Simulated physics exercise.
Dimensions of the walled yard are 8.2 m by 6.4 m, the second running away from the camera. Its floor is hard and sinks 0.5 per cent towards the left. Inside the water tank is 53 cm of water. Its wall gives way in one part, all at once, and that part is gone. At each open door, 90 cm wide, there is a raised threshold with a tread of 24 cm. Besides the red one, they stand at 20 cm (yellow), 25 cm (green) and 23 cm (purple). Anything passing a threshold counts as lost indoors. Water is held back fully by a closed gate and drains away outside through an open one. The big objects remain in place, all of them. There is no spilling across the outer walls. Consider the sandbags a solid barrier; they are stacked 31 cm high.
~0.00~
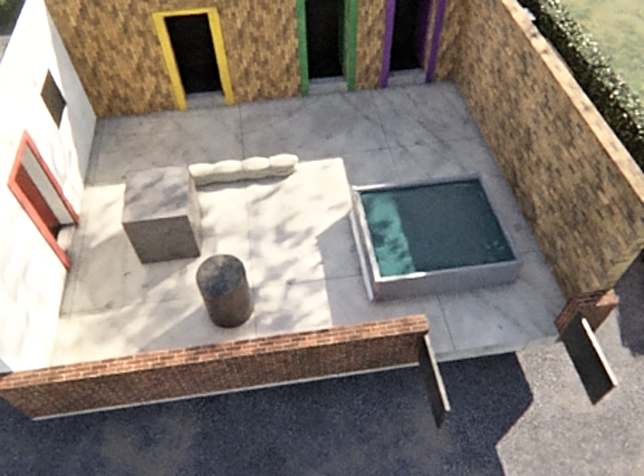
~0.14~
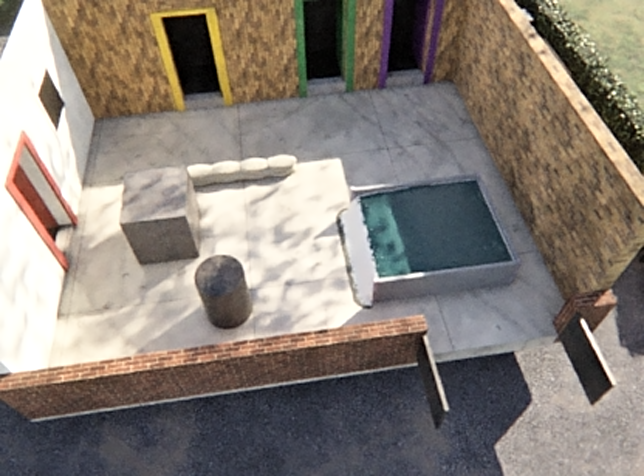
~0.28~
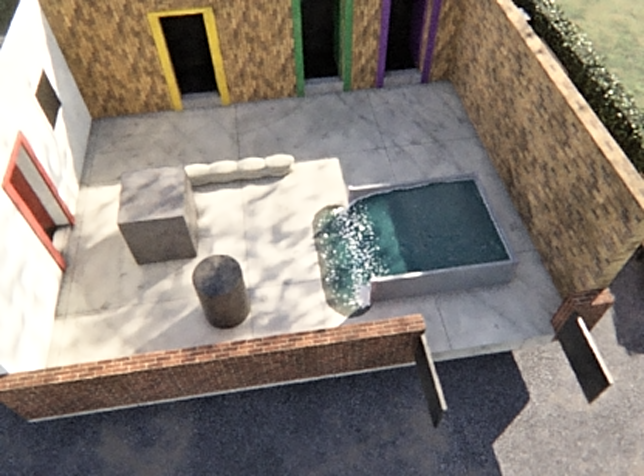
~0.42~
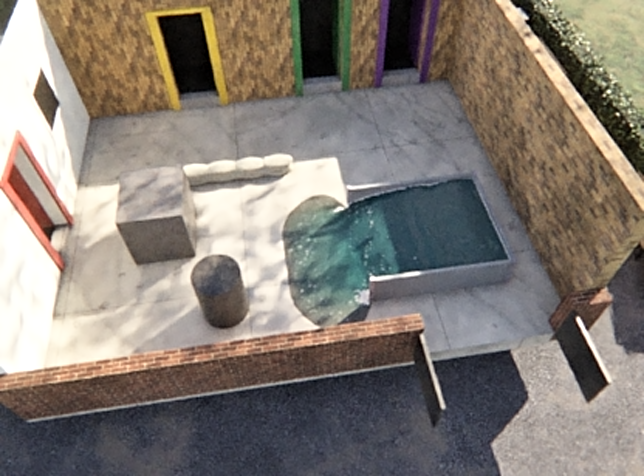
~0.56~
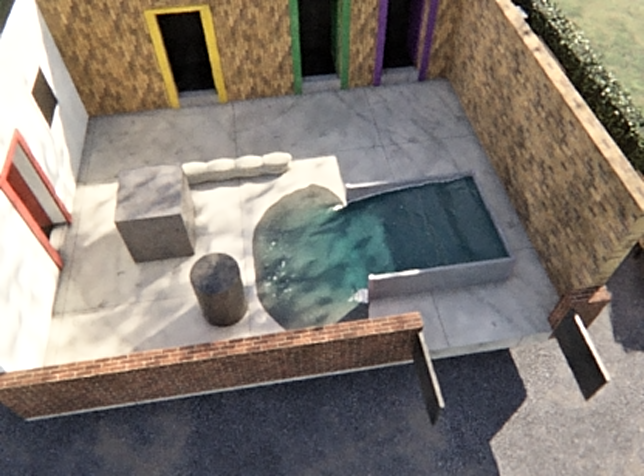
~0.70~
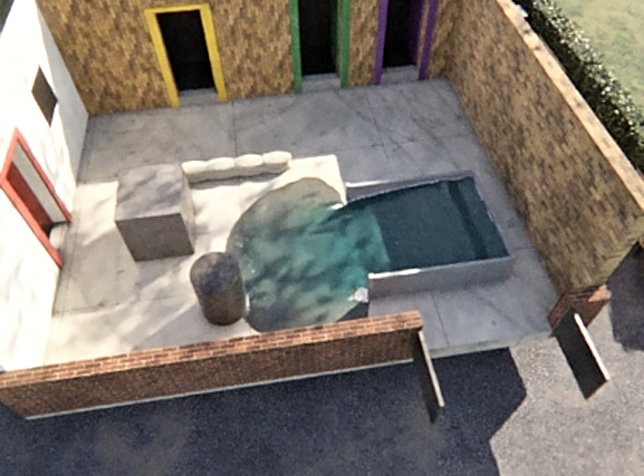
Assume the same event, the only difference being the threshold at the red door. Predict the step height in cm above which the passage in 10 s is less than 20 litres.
About 11 cm of height.
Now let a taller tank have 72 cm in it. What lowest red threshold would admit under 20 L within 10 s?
About 17 cm.
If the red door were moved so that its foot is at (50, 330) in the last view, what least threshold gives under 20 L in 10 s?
It needs about 19 cm.
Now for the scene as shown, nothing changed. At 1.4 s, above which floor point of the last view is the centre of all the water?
Roughly (368, 249).
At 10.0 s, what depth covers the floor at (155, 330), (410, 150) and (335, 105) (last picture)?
Roughly 8, then 2, then 2 cm.
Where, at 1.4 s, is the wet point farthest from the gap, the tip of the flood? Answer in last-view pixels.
At about (100, 293).
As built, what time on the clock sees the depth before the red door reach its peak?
Around 4.5 s.
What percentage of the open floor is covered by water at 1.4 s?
Some 25 per cent of it.
After 1.4 s water covers 25 % of the floor, deepest (30 cm) near (253, 299); it has not reached the red door.
After 3.0 s water covers 35 % of the floor, deepest (32 cm) near (38, 393); 7 cm at the red door, 0 litres in over its 8 cm threshold.
After 10.0 s water covers 90 % of the floor, deepest (11 cm) near (83, 151); 8 cm at the red door, 51 litres in over its 8 cm threshold.
At the red door as built, the water arrived by 2.2 s and peaked near 15 cm at 4.6 s.
With a threshold of 9.5 cm, 33 litres would have come in within the 10 s; with 12.5 cm, 13 litres. So under 20 litres takes about 11 cm.
